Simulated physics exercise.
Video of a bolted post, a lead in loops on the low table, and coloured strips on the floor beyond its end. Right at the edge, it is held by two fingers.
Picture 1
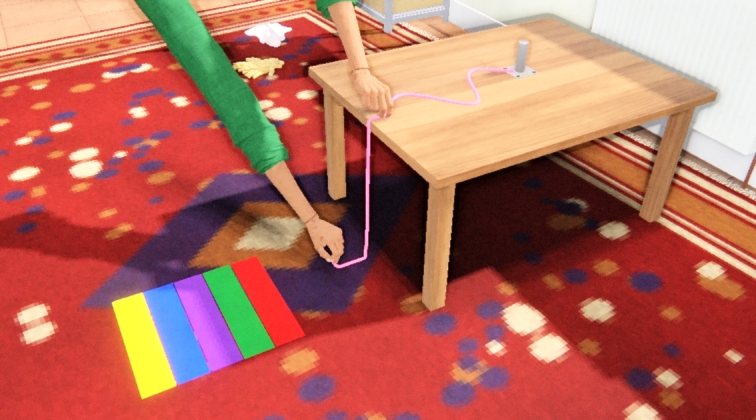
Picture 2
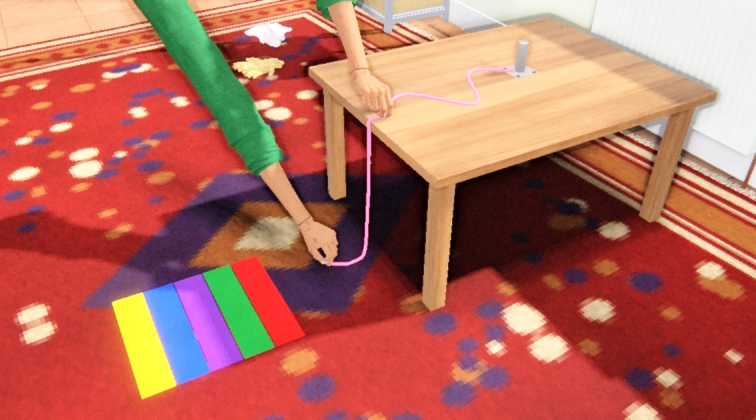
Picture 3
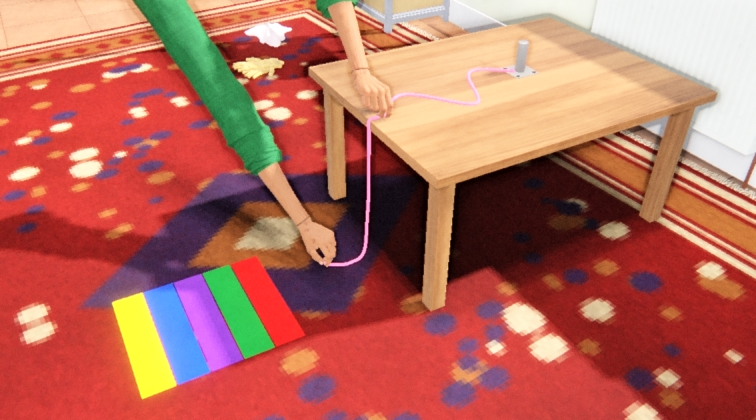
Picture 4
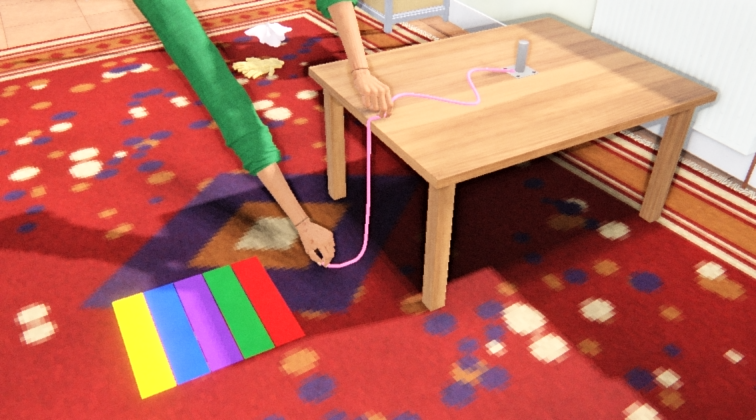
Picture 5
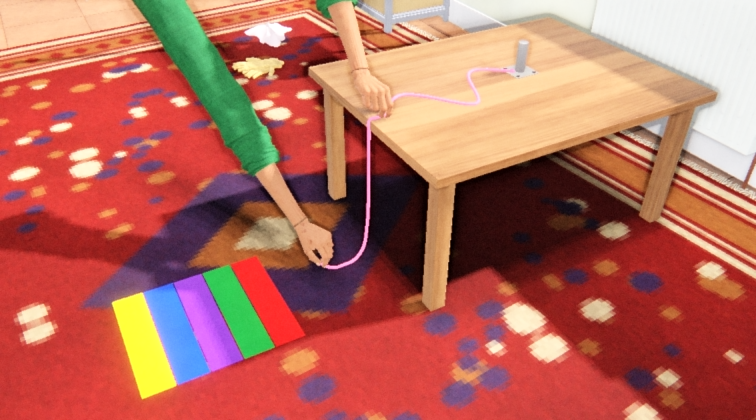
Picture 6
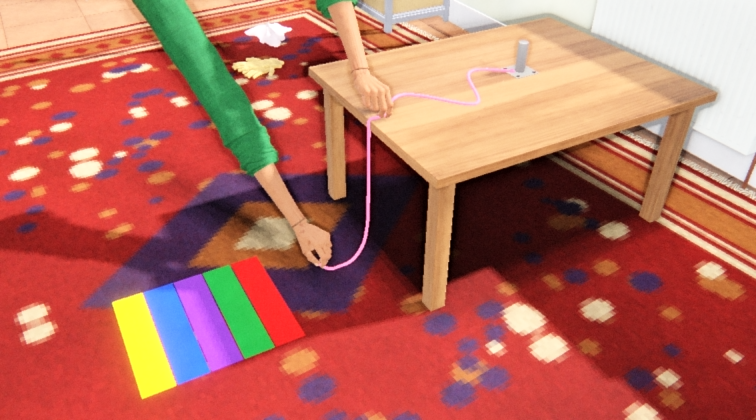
At the start, a person in green sleeves presses a pink cord to the edge of a low wooden table with one hand and holds its end near the floor beside coloured strips. The lower hand then shifts very slightly left, the hanging cord curving a little more, while everything else stays still.
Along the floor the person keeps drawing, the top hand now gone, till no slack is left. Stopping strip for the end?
Yellow.
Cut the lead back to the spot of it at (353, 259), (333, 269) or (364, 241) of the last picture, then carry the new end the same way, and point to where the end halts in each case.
The three cuts give roughly (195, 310), (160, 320) and (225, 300) respectively.
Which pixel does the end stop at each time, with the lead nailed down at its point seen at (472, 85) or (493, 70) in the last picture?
In order of the tries, it's near (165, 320) and near (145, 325).
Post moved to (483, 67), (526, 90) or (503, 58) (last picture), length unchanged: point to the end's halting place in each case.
Approximate places, in that order: (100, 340), (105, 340), (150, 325).
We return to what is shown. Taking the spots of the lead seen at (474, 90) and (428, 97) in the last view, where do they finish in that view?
Final spots: (447, 93), then (379, 114).
Soon after, end near (188, 310); over purple.
After that, end near (155, 321); over blue.
At the stop, end near (136, 328); over yellow. Over yellow.
